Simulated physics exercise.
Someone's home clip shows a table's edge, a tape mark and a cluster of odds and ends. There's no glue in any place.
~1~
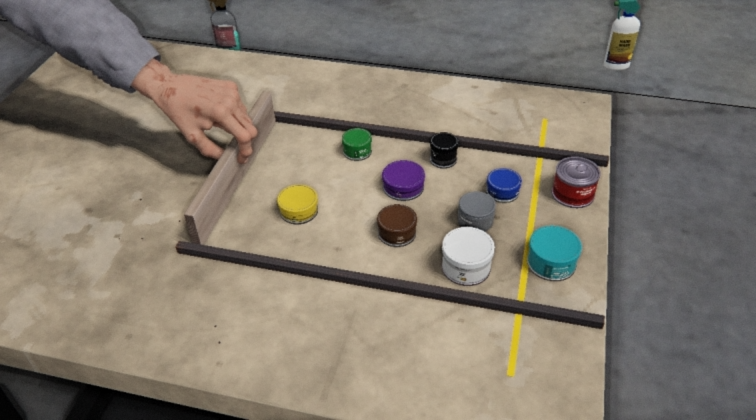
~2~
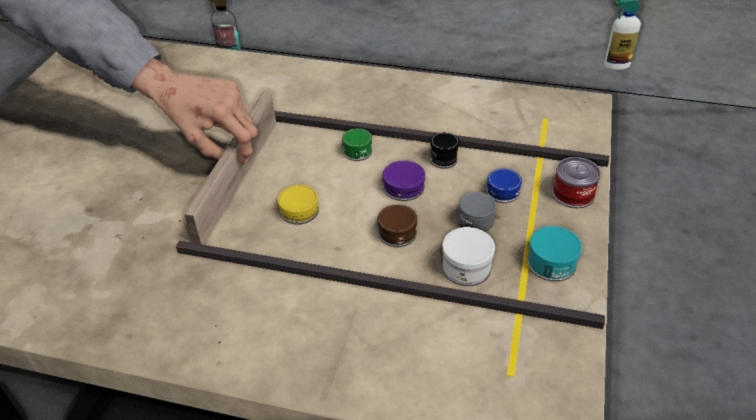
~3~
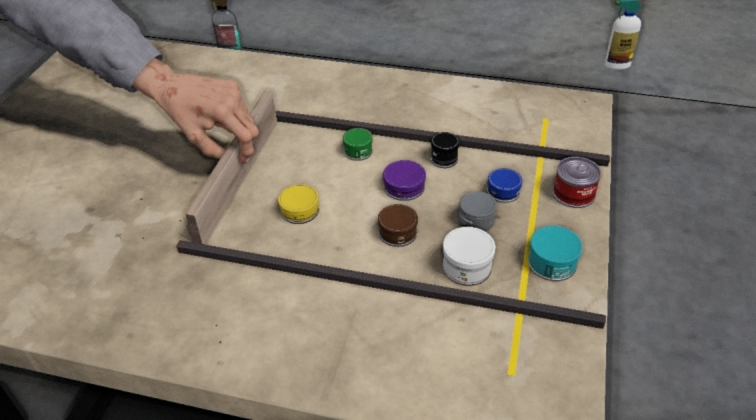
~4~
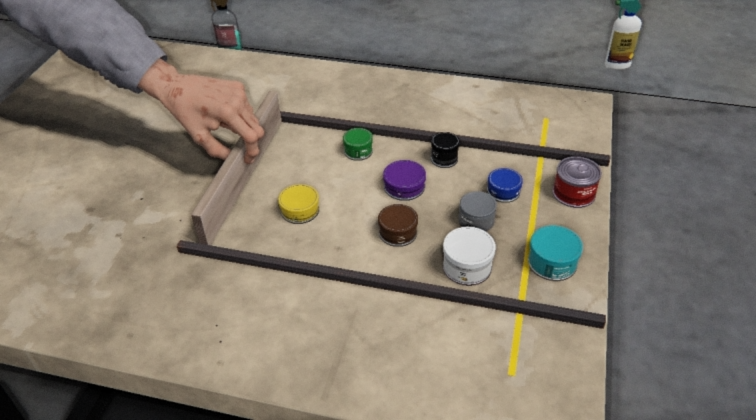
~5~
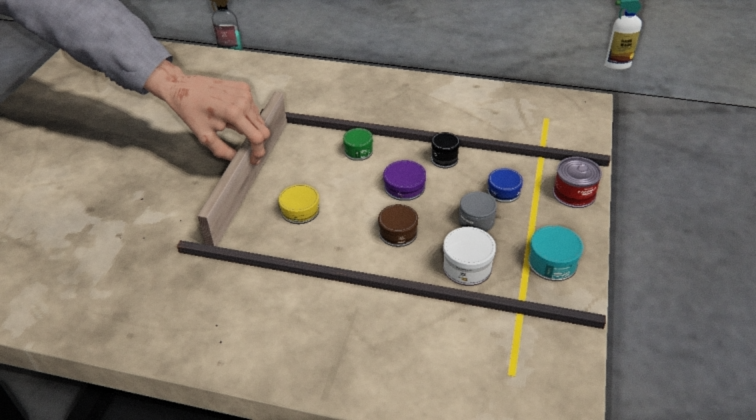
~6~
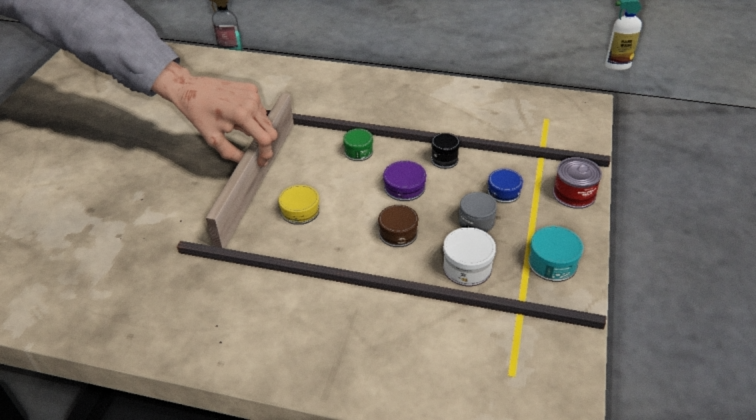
A hand slid a wooden board slowly a short way to the right between two dark rails, toward a group of colourful little pots and tins that stayed still near a yellow line.
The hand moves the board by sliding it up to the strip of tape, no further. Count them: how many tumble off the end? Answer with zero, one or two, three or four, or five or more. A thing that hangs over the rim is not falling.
One or two.
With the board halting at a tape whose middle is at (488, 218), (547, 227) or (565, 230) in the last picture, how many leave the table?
Those tries give 0, 2 and 5.
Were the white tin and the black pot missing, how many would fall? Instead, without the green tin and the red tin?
The first removal gives 1, the second gives 1.
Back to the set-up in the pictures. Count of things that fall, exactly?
Altogether the count is 2.
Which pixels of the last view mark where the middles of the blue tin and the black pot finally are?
One ends up near (586, 187) and the other near (577, 163).
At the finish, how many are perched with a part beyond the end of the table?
The count is 0.
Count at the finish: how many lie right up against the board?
Count: 4.
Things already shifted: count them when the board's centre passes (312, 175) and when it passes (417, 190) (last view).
Note: First position 1; second position 7.
Early on, none off yet; red tin at rest near (577, 183); turquoise pot at rest near (555, 254); blue tin at rest near (505, 186).
Finally, the number that fall off is one or two; lost, turquoise pot and red tin.
